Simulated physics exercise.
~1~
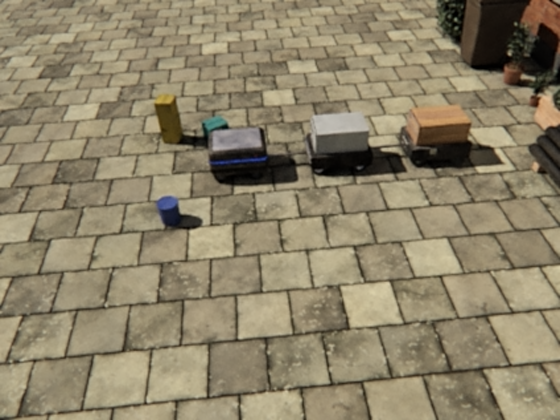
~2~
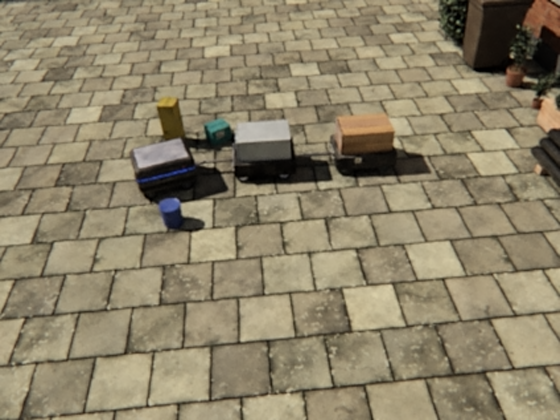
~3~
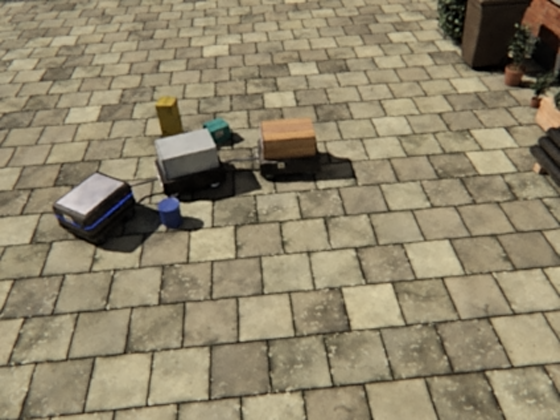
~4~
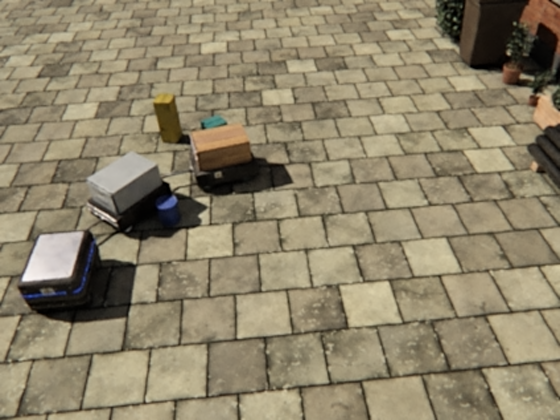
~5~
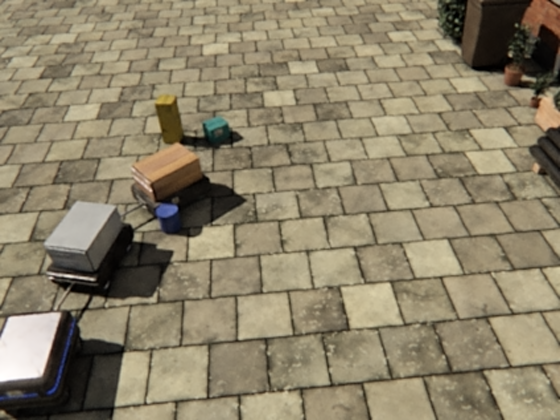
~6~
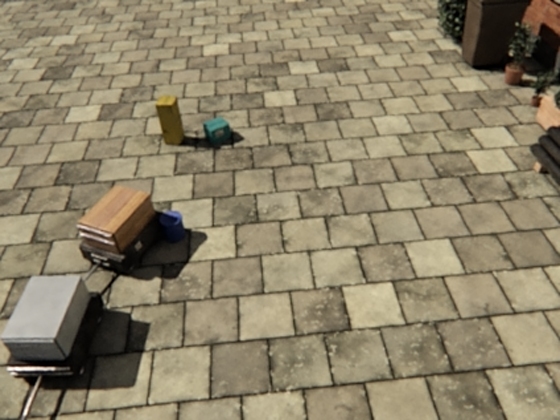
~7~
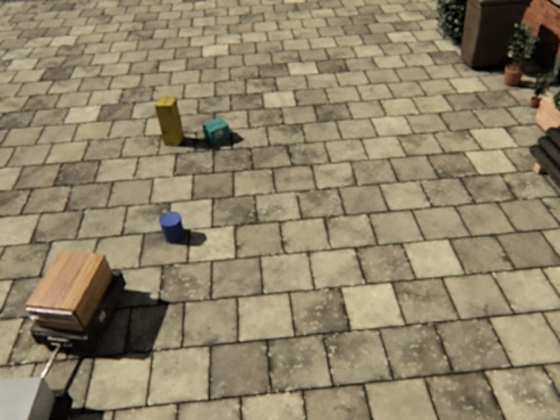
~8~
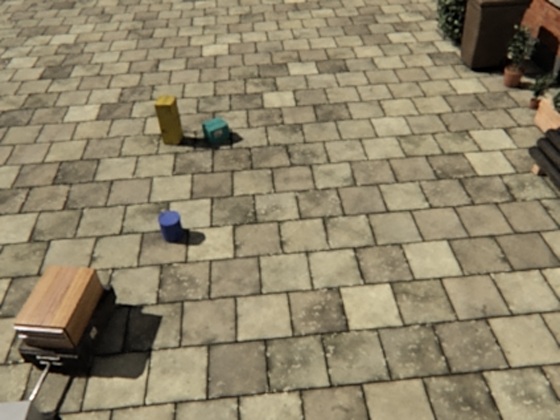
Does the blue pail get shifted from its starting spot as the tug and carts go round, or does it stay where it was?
The blue pail gets shifted. It ends still upright but a little nearer the viewer than where it started.
